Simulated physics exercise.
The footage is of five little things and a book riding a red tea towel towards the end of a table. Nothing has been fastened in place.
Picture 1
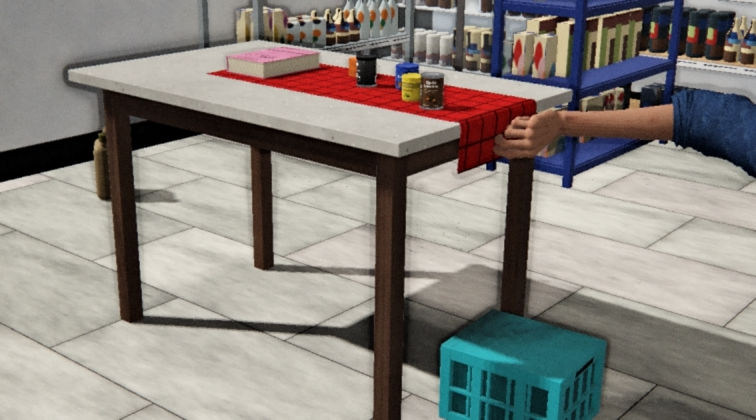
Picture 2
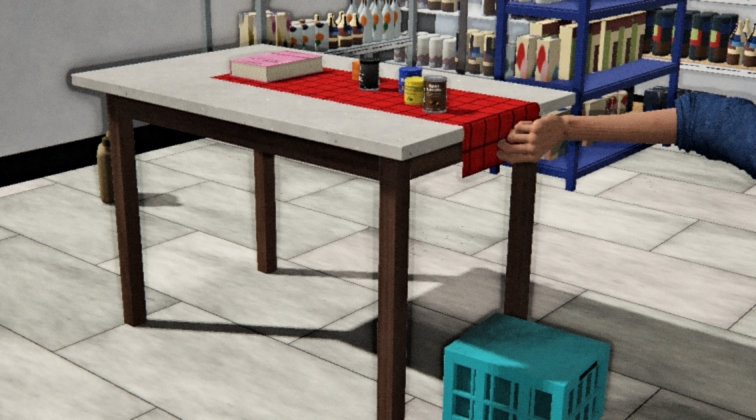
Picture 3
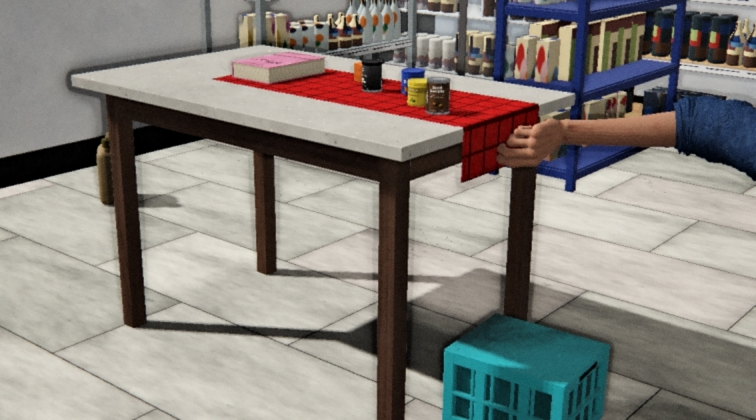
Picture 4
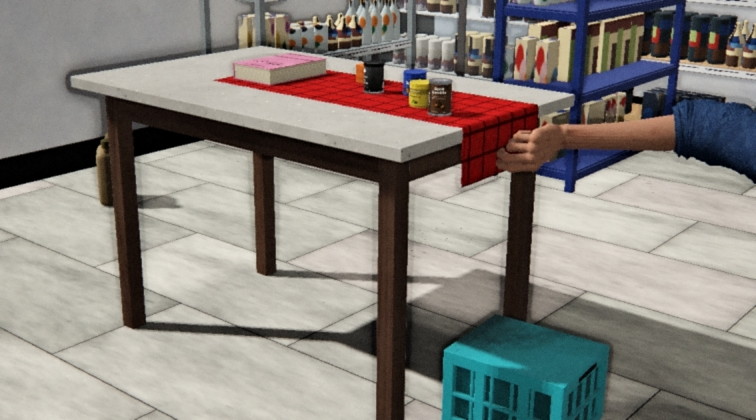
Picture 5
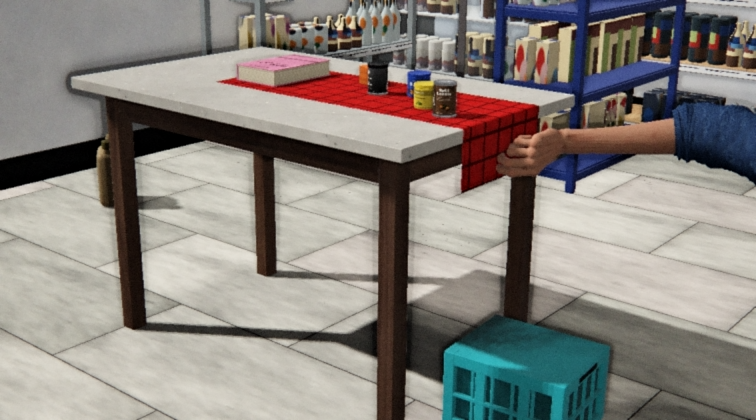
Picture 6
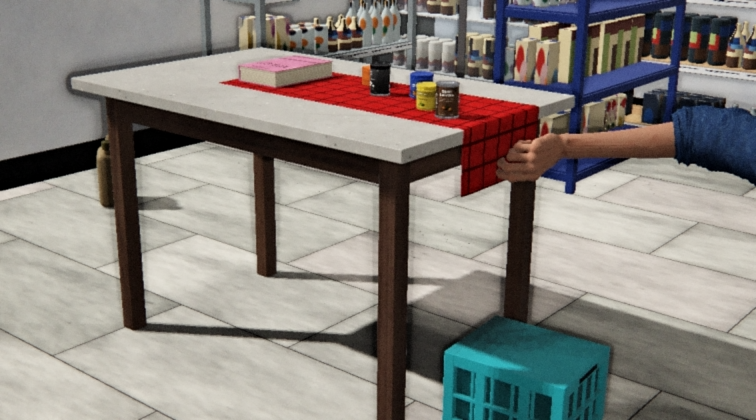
A red checked cloth lies along a pale-topped table with dark legs, seen from slightly above in a shop-like room with stocked shelves behind. A pink-topped book sits towards the left, with small black, orange, blue, yellow and brown items to its right, and a teal crate stands below. After a slight early shift of view, a hand at right draws the cloth slowly down over the edge, the objects creeping rightwards with it.
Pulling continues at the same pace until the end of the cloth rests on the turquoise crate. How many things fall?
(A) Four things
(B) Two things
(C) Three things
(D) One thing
A, four things.
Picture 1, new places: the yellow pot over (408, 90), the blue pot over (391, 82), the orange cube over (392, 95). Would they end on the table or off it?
Result - yellow pot lost; blue pot lost; orange cube lost.
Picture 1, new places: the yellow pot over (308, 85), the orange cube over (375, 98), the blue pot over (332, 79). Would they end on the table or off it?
In the end the yellow pot rides it out, while the orange cube gets dislodged and the blue pot rides it out.
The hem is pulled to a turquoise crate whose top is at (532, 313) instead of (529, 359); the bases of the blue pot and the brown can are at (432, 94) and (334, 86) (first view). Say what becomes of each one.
The blue pot? Lost. The brown can? Safe.
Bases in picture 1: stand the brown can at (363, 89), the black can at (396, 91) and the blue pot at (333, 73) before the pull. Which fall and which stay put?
Brown can: Off; black can: Off; blue pot: Still on.
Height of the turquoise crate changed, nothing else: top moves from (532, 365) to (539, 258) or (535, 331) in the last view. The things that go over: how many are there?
Then 1, then 3.
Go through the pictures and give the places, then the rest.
The first frame shows hem (458, 174); brown can (432, 74); yellow pot (414, 76); blue pot (408, 65); black can (367, 56); orange cube (361, 58); top of the crate (529, 359).
The second frame shows hem (462, 178); brown can (435, 77).
The third frame shows hem (461, 183); yellow pot (420, 81).
The fourth frame shows hem (461, 187); blue pot (415, 71); top of the crate (532, 364).
The fifth frame shows hem (461, 193); black can (378, 63).
The sixth frame shows hem (461, 197); brown can (448, 83); yellow pot (428, 84); blue pot (422, 74); black can (380, 64); orange cube (374, 67).
Soon after, hem near (499, 249); brown can gone.
After that, hem near (498, 305); brown can, yellow pot and blue pot gone.
And then, hem on the crate; brown can, yellow pot, blue pot and black can gone.
In the end, hem on the crate; brown can, yellow pot, blue pot and black can gone. The table loses four.
